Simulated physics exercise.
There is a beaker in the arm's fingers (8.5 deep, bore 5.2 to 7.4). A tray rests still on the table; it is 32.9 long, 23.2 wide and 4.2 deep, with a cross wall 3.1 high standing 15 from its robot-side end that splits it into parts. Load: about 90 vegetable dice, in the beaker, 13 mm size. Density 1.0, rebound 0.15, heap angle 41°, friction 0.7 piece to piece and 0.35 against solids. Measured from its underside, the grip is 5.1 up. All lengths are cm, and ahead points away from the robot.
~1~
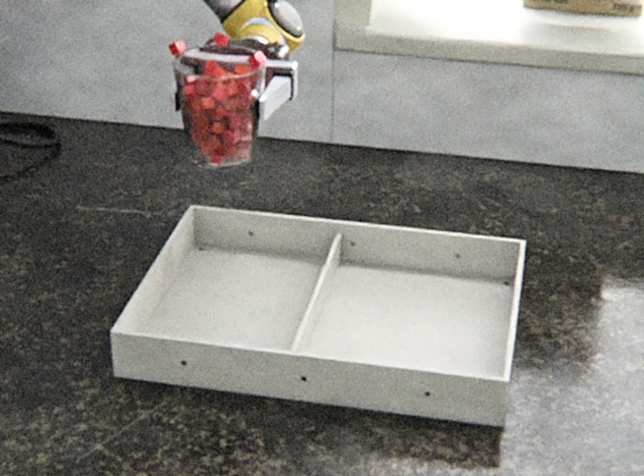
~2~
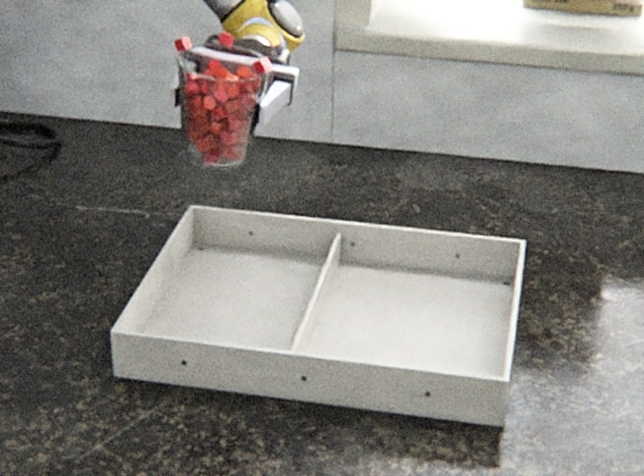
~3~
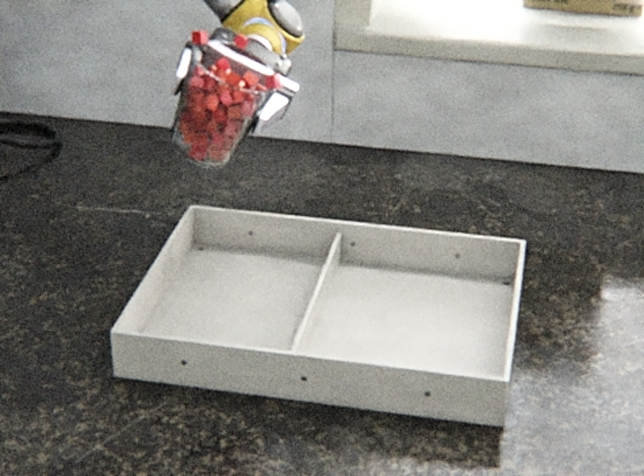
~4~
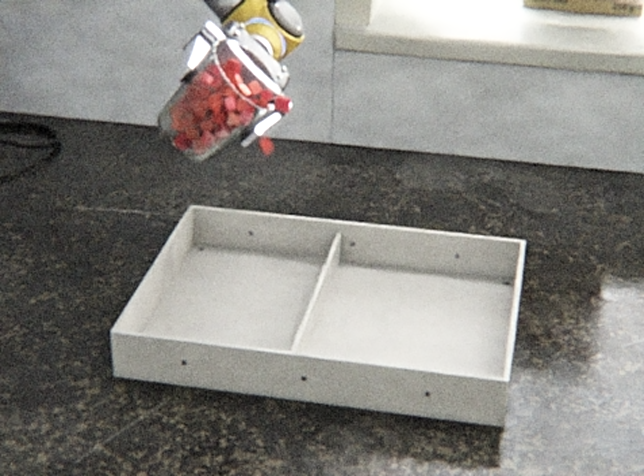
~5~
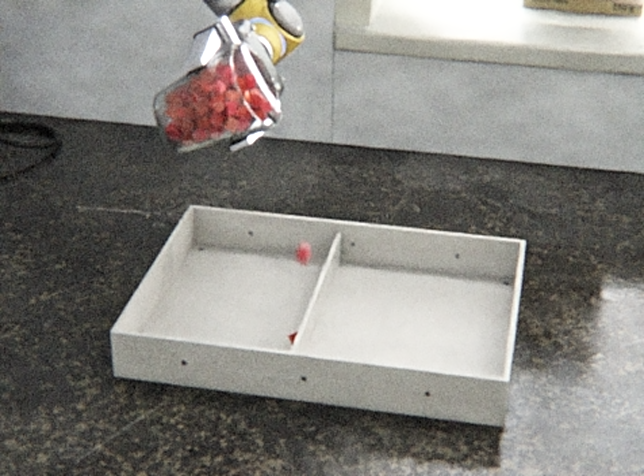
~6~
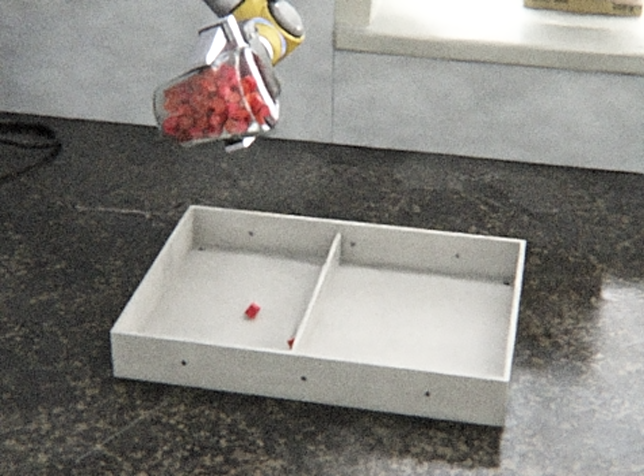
A clear container packed with red cubes tilted over steadily in a robot arm's grip above a divided white tray, and two cubes dropped out, landing in the tray's left section.
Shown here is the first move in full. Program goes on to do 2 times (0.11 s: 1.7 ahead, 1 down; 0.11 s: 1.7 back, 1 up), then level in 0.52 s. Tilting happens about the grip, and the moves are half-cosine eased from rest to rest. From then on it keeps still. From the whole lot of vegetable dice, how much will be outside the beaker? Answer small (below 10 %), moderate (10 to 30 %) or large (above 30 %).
It is small.
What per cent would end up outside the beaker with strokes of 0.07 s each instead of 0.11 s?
It would come to around 15 %.
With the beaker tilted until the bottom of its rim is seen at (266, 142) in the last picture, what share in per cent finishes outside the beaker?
Around 35 per cent of it.
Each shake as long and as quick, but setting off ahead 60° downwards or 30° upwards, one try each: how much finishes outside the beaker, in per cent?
Result: Approx. 0 % and 15 %, one try each.
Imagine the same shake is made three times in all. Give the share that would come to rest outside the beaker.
5 %.
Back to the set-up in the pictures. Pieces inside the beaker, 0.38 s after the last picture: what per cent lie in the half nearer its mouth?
My estimate is near 55 per cent.
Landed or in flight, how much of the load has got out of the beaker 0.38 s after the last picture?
Roughly 5 per cent by then.
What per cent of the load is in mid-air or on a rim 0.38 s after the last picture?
Roughly 1 per cent.
Then, 0.38 s after the last picture, tilted 67° forward, highest piece 23 above the table; 87 in the beaker, 2 in the robot-side part, 1 in flight or on a rim.
Then, 0.77 s after the last picture, tilted 20° forward, highest piece 24 above the table; 87 in the beaker, 2 in the robot-side part, 1 in the far-side part.
Then, 1.16 s after the last picture, level, highest piece 25 above the table; 87 in the beaker, 2 in the robot-side part, 1 in the far-side part.
Then, 2.21 s after the last picture, level, highest piece 25 above the table; 87 in the beaker, 2 in the robot-side part, 1 in the far-side part.
Final count, 87 in the beaker, 2 in the robot-side part, 1 in the far-side part. That is 3 % outside the beaker.
